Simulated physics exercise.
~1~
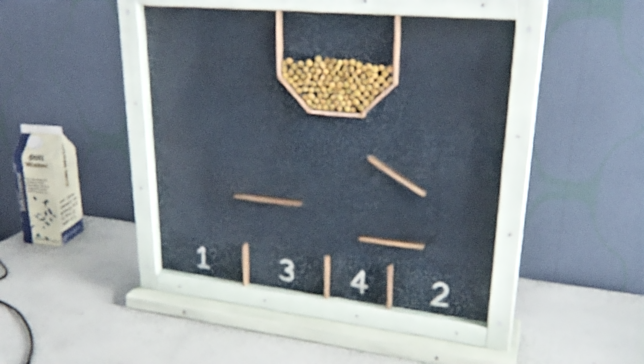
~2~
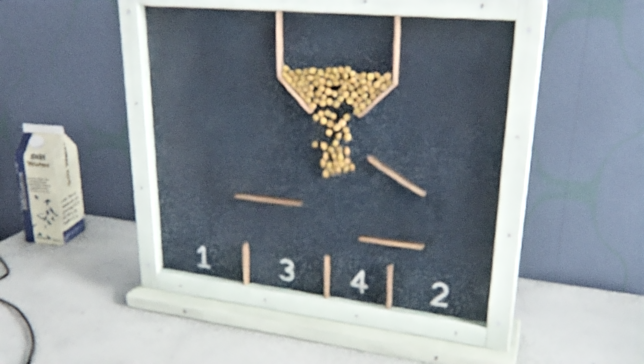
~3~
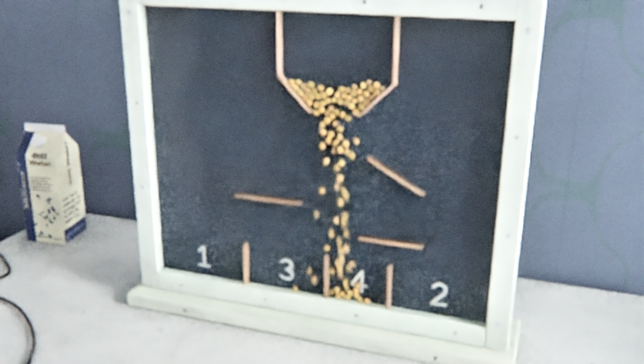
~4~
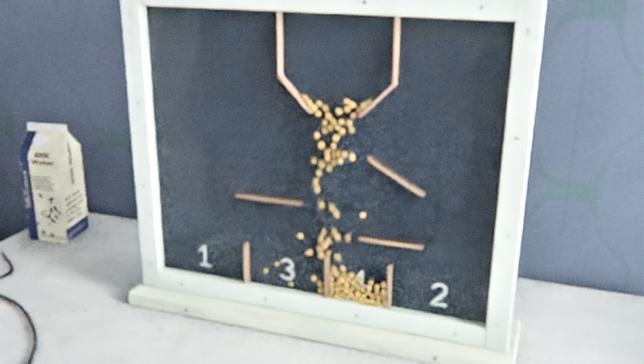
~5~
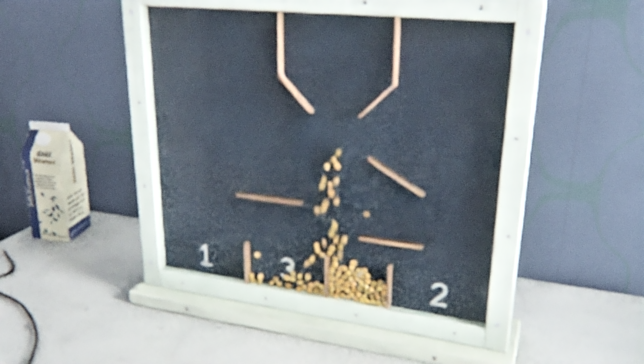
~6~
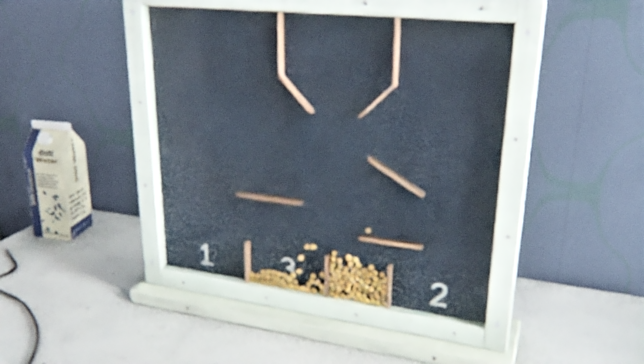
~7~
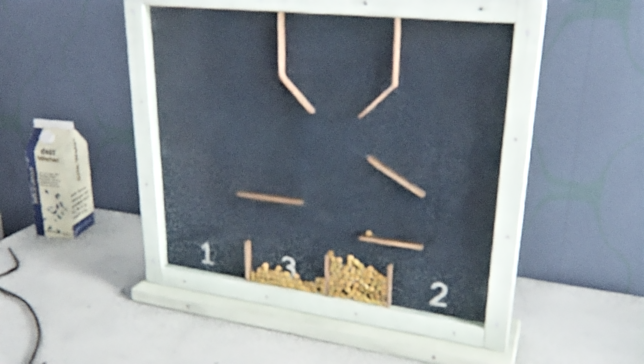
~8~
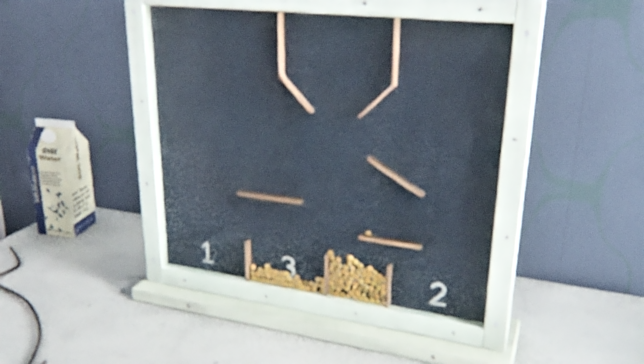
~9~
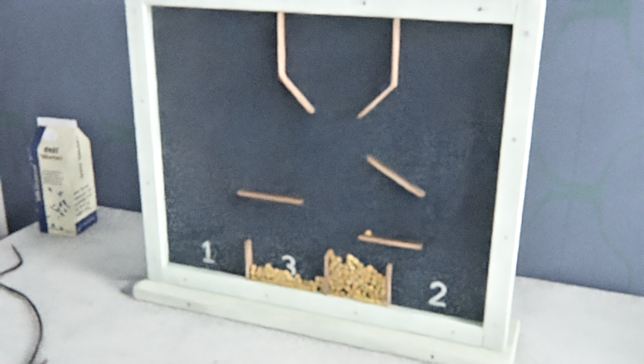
Chickpeas pour from the hopper past ledges and settle in the two middle bins.
